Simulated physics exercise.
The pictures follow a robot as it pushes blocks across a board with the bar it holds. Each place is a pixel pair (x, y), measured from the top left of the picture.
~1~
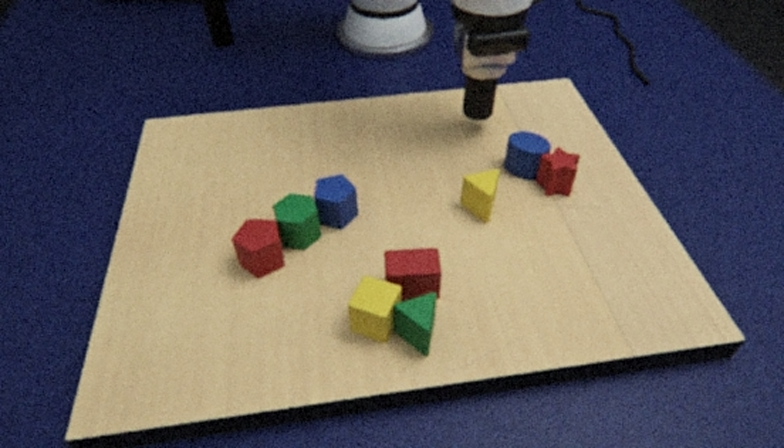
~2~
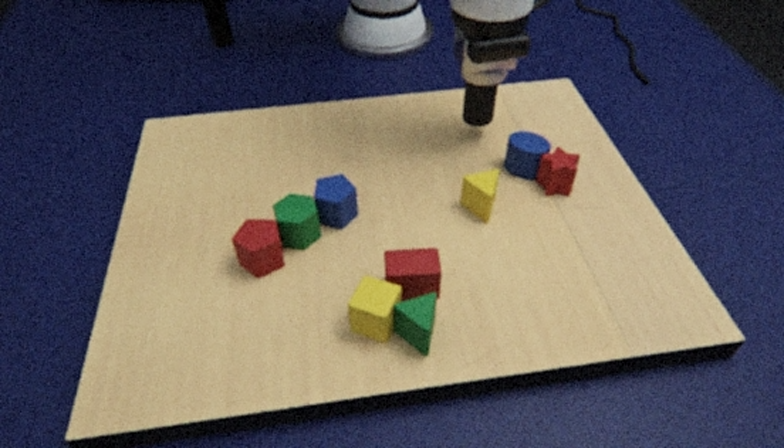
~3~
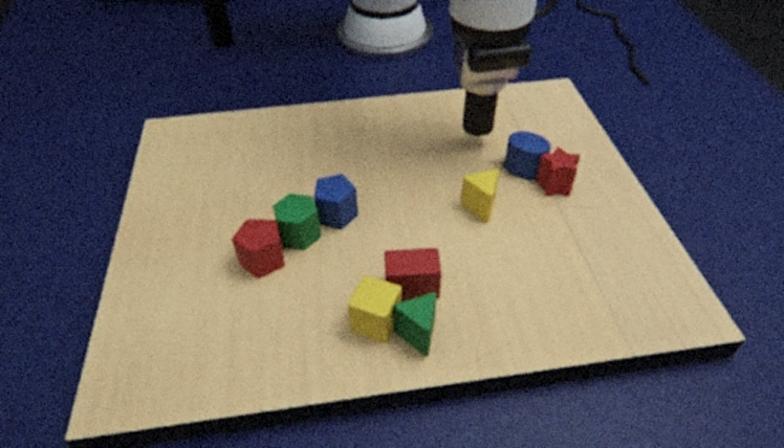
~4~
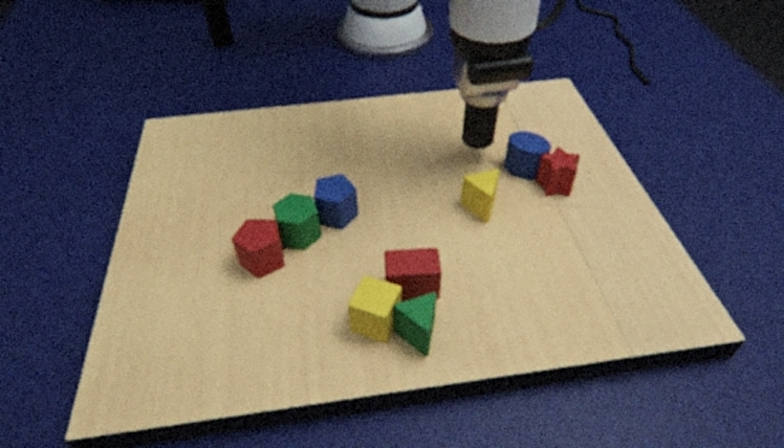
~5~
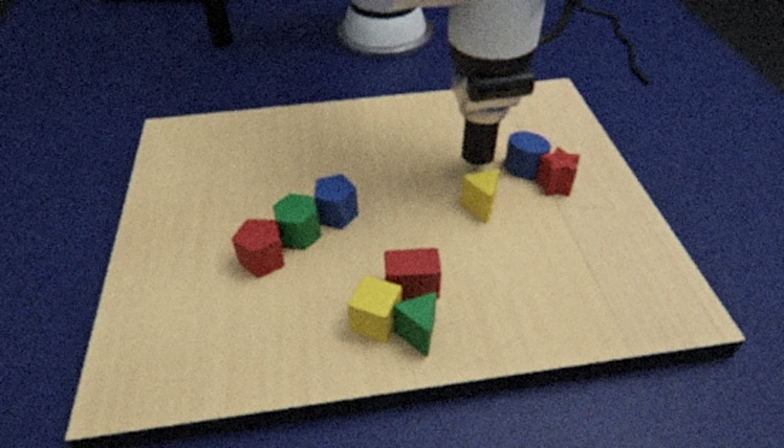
A robot arm's dark tip moves toward the yellow triangular piece while the colored blocks stay still.
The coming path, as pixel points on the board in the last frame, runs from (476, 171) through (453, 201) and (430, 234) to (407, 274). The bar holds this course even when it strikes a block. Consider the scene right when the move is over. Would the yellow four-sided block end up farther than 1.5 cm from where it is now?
No - that is not the case.
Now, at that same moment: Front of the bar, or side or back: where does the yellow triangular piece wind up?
Fallen away.
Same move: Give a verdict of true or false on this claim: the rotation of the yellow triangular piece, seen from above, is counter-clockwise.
True - the claim holds.
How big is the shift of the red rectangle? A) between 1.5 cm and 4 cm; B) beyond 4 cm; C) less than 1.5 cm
I choose A.
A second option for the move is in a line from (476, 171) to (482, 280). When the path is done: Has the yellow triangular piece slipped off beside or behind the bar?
I'd say no.
On the path given first. One third of the way, bar (455, 185); yellow triangular piece (482, 186), turned 40° anticlockwise.
Two thirds of the way, bar (431, 219); yellow triangular piece (479, 190), turned 60° anticlockwise.
At the end, bar (408, 258); yellow four-sided block (369, 304); red rectangle (408, 276); yellow triangular piece (479, 190), turned 60° anticlockwise; blue oval still.
